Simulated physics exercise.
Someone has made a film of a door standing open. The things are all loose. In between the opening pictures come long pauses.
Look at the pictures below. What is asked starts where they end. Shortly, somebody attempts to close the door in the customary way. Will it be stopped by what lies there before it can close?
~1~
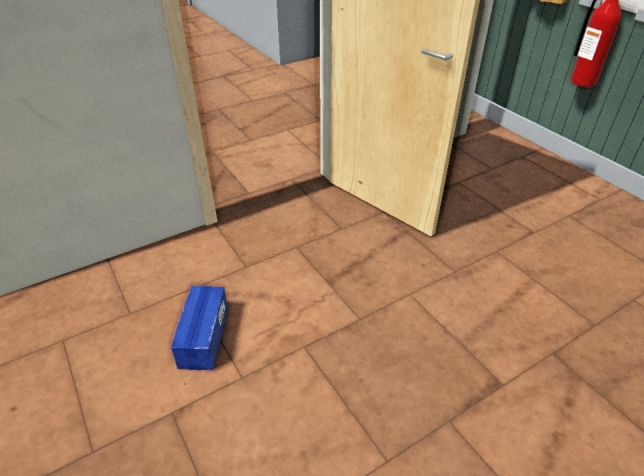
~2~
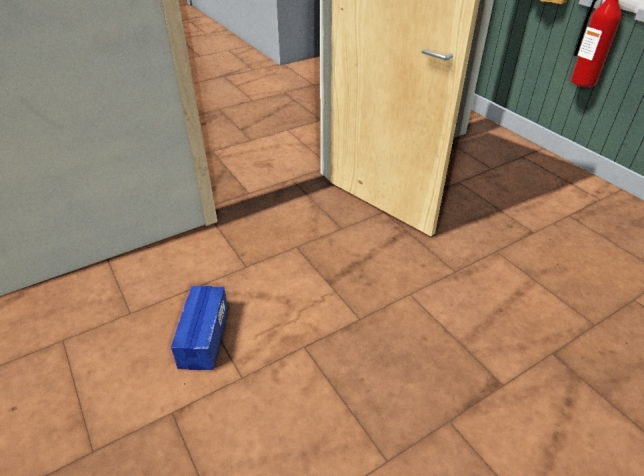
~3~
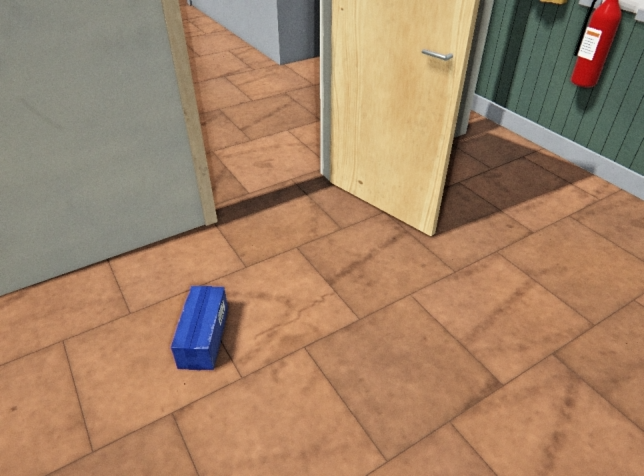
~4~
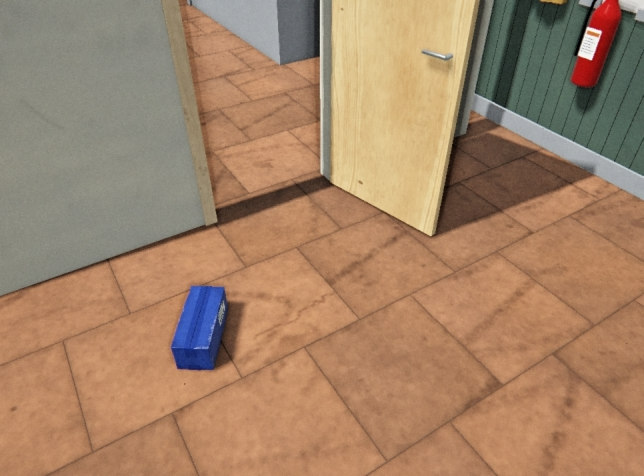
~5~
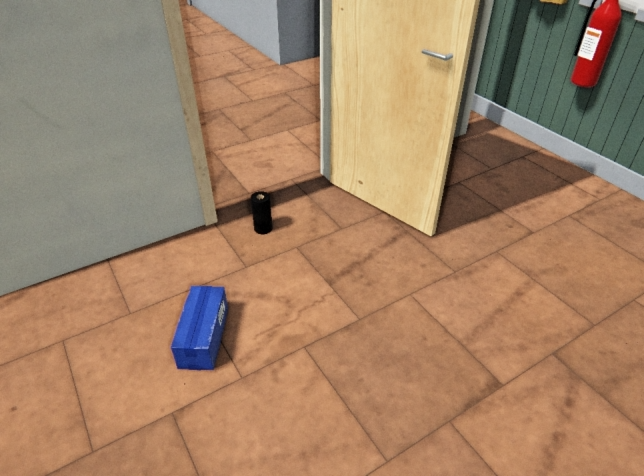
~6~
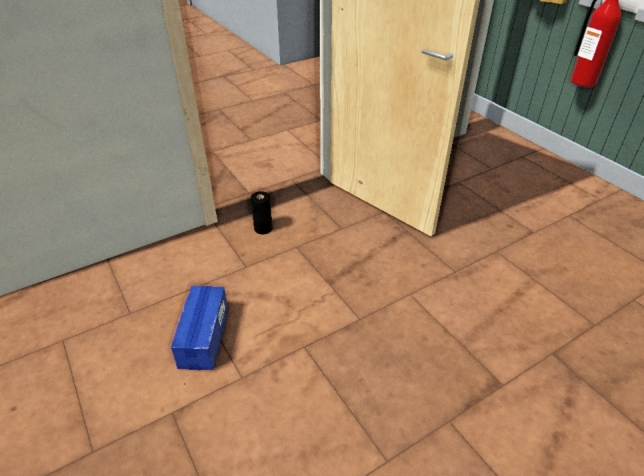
No, it closes.
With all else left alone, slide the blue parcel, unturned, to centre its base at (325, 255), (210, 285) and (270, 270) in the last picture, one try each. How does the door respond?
Going through the tries in order: It is obstructed, then it gets all the way shut, then it gets all the way shut.
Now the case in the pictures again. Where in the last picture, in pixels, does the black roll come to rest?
Around (205, 179).
Then, 0.80 s on from there, open by 53°.
Then, 1.20 s on from there, open by 12°; black roll shifted about its own width near (244, 204).
Then, 1.50 s on from there, open by 0°; black roll turned 17° from how it was put near (214, 180).
In the end, open by 0°; toppled on the floor, black roll; blue parcel unmoved. At the end, from the last picture's camera, black roll near (205, 179).
